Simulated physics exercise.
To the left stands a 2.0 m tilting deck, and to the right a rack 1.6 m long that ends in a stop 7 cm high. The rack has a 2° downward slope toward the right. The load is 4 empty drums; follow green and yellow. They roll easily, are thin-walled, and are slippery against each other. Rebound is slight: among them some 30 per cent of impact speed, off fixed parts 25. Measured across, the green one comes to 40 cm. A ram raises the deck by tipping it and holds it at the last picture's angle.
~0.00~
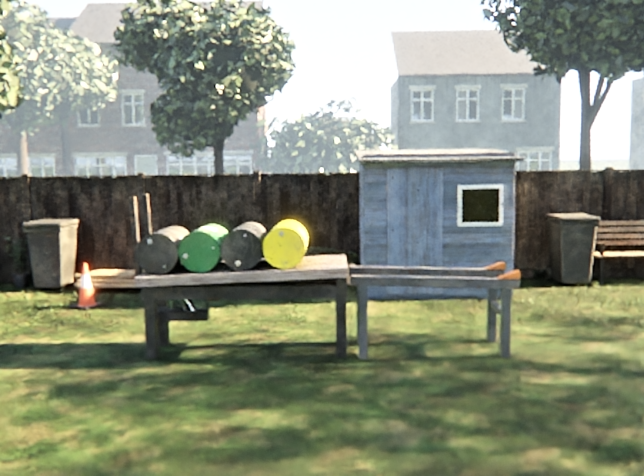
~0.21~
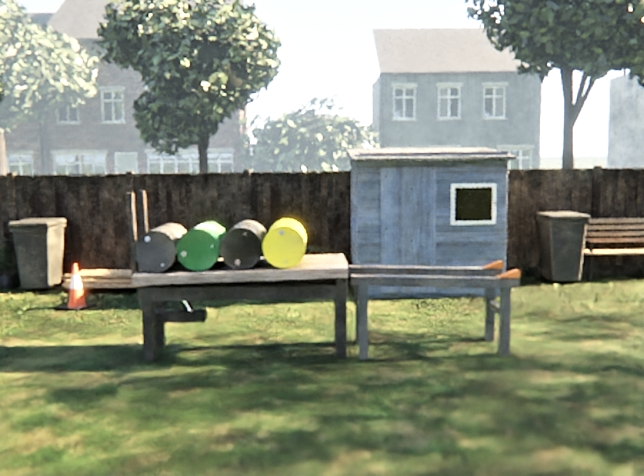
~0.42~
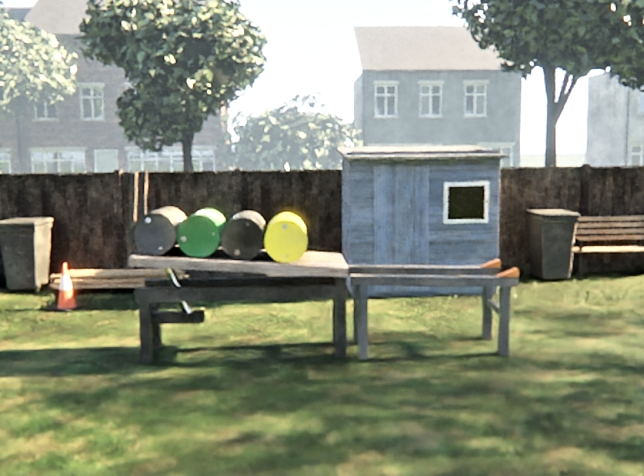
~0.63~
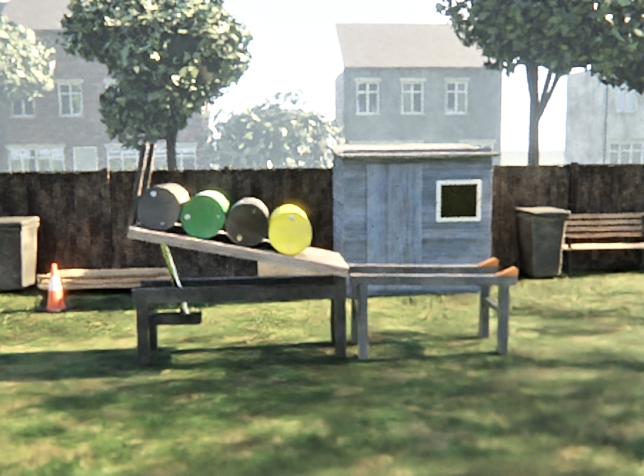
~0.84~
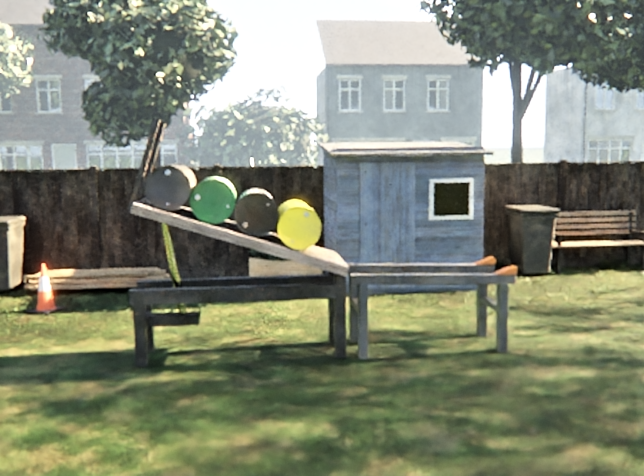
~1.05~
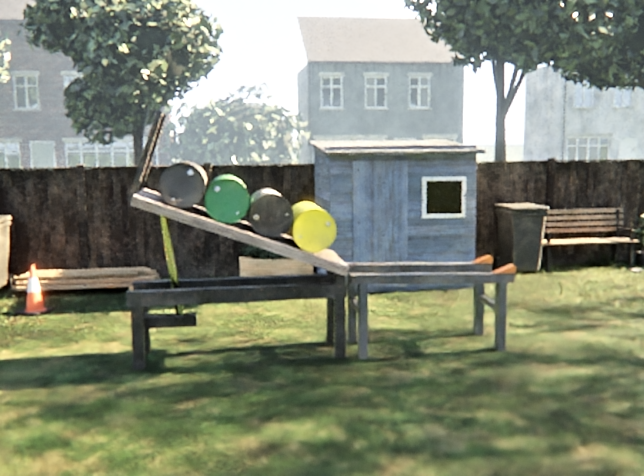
At first, four drums, including a green one and a yellow one, lie side by side on a nearly level wooden deck on a lawn. A ram then lifts the deck's left end, sloping it down toward the rack on the right, and the drums roll slightly rightward, the yellow one leading.
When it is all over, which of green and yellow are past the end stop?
Taking each in turn: Green passes the stop; as for Yellow, it passes the stop.
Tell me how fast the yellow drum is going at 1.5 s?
Speed: Around 1.5 m/s.
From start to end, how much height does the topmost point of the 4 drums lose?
Roughly 90 cm.
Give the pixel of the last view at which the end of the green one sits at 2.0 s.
Roughly at (368, 252).
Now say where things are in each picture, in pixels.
In the first picture, green at (199, 252), yellow at (284, 248); deck tilted 2° back; stop top at (519, 273).
In the second picture, green at (198, 250), yellow at (284, 247); deck tilted 1° back.
In the third picture, green at (199, 236), yellow at (286, 241); deck tilted 4° to the rack.
In the fourth picture, green at (203, 217), yellow at (290, 233); deck tilted 12° to the rack.
In the fifth picture, green at (213, 202), yellow at (300, 228); deck tilted 18° to the rack.
In the sixth picture, green at (227, 201), yellow at (315, 230); deck tilted 20° to the rack.
After 1.5 s, green is on the deck, 70 cm from the hinge, rolling right; yellow is on the rack, 145 cm from the rack's far end, rolling right; 0 of 4 over the stop.
After 2.0 s, green is on the rack, 145 cm from the rack's far end, rolling right; yellow is on the rack, 65 cm from the rack's far end, rolling right; 0 of 4 over the stop.
After 2.6 s, green is on the rack, 55 cm from the rack's far end, rolling right; yellow is beyond the stop and falling; 1 of 4 over the stop.
After 3.2 s, green is beyond the stop and falling; yellow is over the stop, on the ground; 3 of 4 over the stop.
At rest (6.3 s), green is over the stop, on the ground; yellow is over the stop, on the ground; 4 of 4 over the stop.
